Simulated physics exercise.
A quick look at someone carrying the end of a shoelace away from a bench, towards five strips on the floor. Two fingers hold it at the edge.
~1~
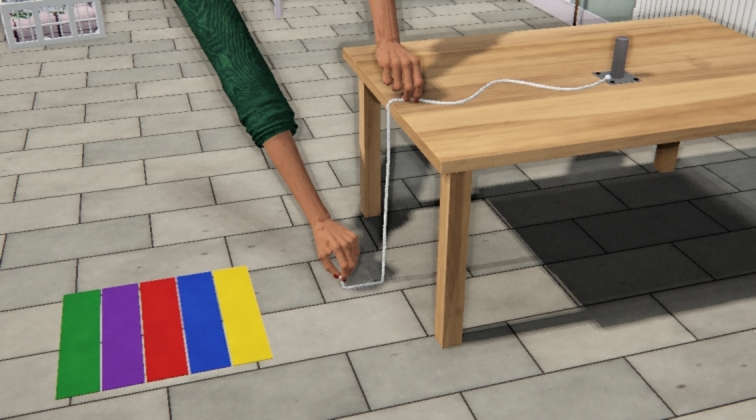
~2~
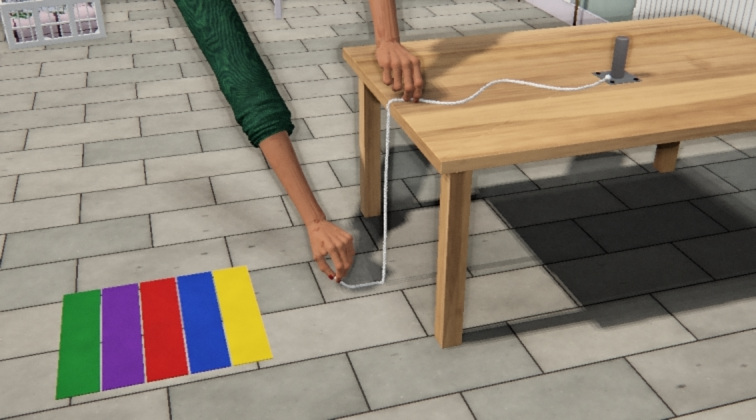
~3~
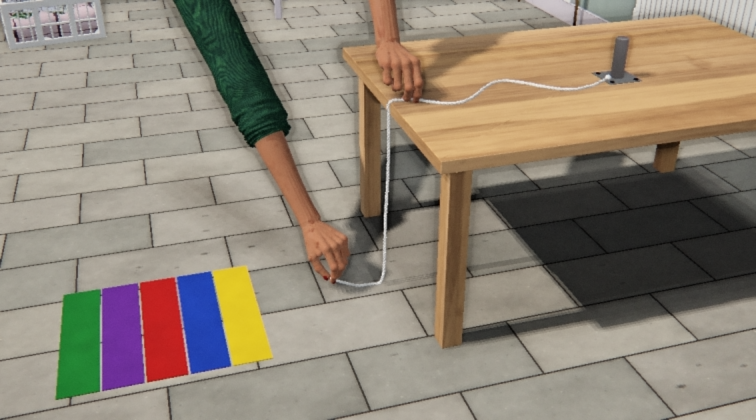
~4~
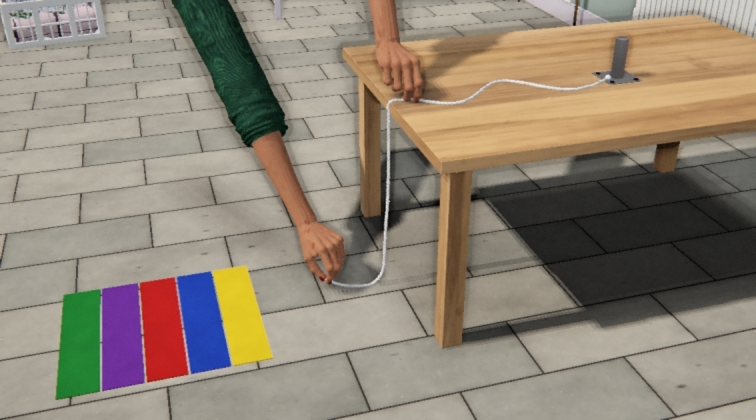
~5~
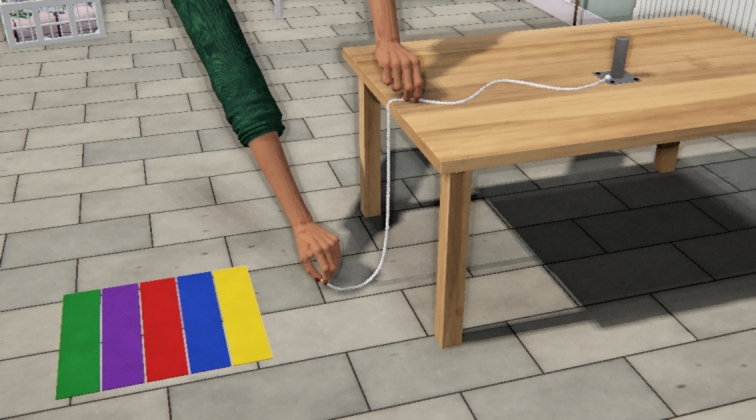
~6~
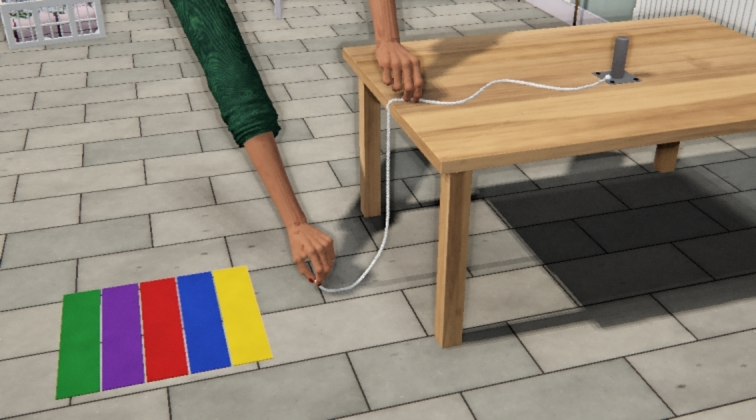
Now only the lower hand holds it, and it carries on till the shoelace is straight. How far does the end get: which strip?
The end stops over the red strip.
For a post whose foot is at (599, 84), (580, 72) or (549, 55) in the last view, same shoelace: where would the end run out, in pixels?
The places are (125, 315), (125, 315) and (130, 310).
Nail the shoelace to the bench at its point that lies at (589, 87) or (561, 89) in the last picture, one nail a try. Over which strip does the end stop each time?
One after the other, red; red.
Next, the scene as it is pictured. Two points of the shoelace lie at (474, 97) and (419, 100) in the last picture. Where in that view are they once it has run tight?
They go to (438, 96) and to (379, 115).
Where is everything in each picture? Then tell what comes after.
In the first picture, end (341, 277); yellow (249, 343); blue (208, 350); red (166, 358); purple (123, 366); green (79, 374).
In the second picture, end (336, 277); shoelace through (587, 87) (508, 81) (461, 102) (389, 116) (386, 197) (384, 267).
In the third picture, end (330, 278).
In the fourth picture, end (326, 279); shoelace through (587, 87) (508, 81) (461, 102) (389, 116) (388, 197) (383, 267).
In the fifth picture, end (322, 280).
In the sixth picture, end (316, 281); shoelace through (587, 87) (508, 81) (461, 102) (389, 116) (388, 197) (372, 265).
A little later, end near (224, 296); over yellow.
Next, end near (183, 303); over blue.
When it is tight, end near (158, 307); over red. It gets as far as the red strip.
